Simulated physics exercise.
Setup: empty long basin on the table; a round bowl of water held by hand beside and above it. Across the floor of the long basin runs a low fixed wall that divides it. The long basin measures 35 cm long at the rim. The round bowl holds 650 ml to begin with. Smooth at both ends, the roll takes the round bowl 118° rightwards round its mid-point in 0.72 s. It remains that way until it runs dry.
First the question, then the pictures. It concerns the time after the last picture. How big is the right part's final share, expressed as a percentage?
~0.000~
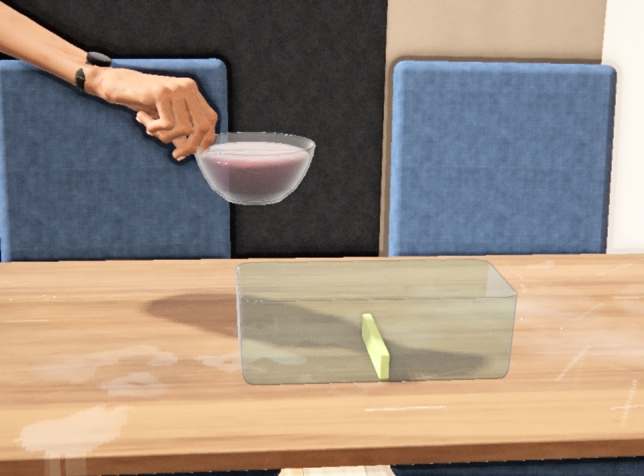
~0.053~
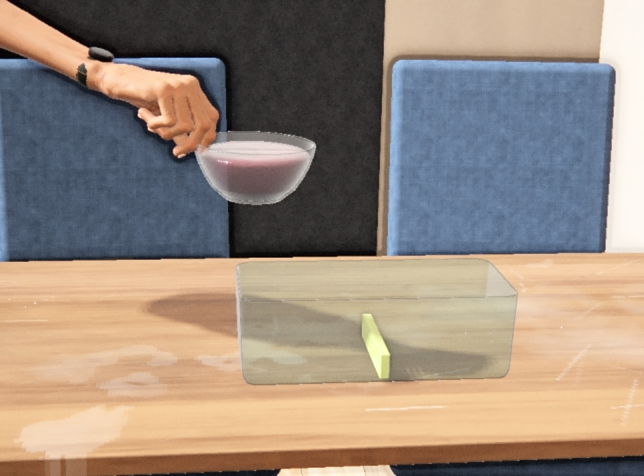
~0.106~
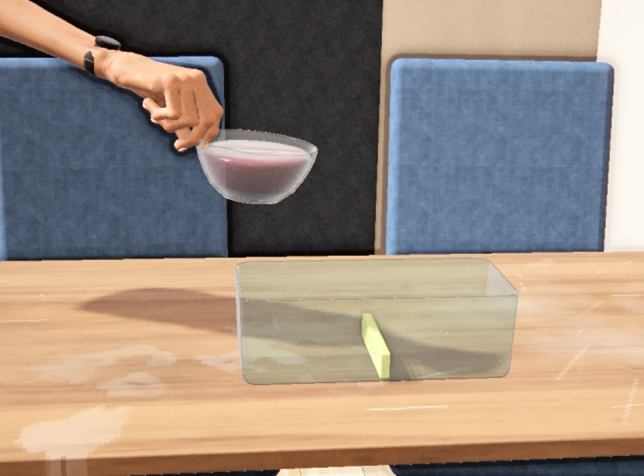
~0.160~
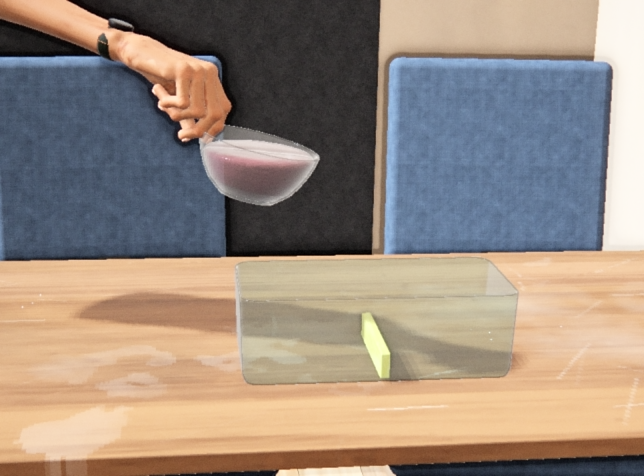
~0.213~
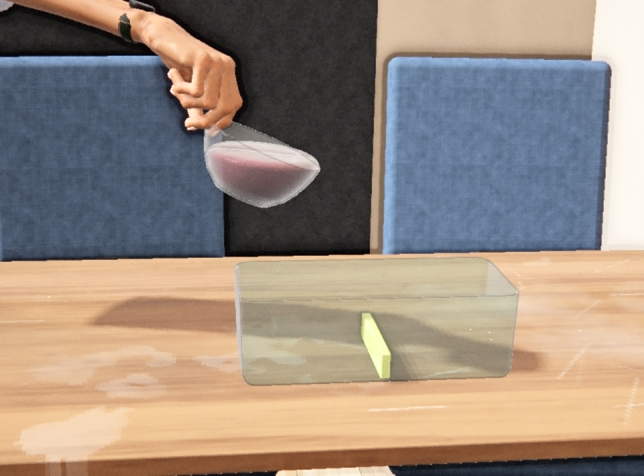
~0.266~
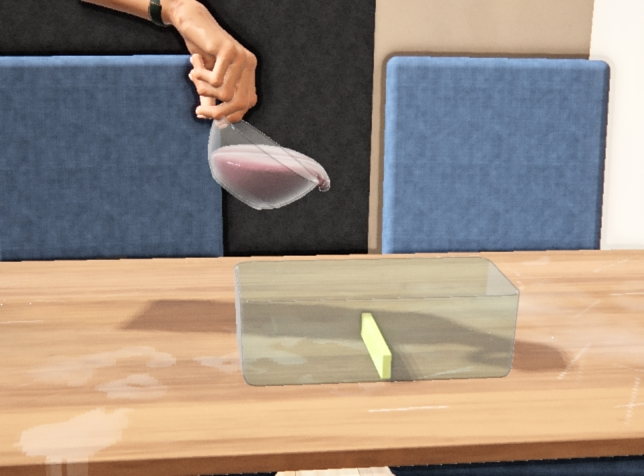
Some 20 per cent.
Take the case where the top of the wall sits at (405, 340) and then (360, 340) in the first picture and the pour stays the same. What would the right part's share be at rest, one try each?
Respectively close to 25 and 45 %.
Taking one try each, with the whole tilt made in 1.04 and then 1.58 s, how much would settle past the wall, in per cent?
I'd expect close to 25 per cent and then close to 30 per cent.
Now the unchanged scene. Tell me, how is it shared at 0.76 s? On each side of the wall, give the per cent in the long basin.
Around 78 on the left and around 16 on the right.
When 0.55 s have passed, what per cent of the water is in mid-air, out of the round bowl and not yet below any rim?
Near 30 per cent at that moment.
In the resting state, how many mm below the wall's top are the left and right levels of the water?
Noted: Left near 16 mm, right near 28 mm.
By 0.55 s the tilt is 103° and 5 per cent is still to pour, 55 is left of the wall and 10 right of it.
By 0.76 s the tilt is 118° and 0 per cent is still to pour, 78 is left of the wall and 17 right of it.
By 0.98 s the tilt is 118° and 0 per cent is still to pour, 78 is left of the wall and 19 right of it.
By 1.22 s the tilt is 118° and 0 per cent is still to pour, 77 is left of the wall and 20 right of it.
At rest 77 per cent lies left of the wall, 20 right of it and 3 outside.
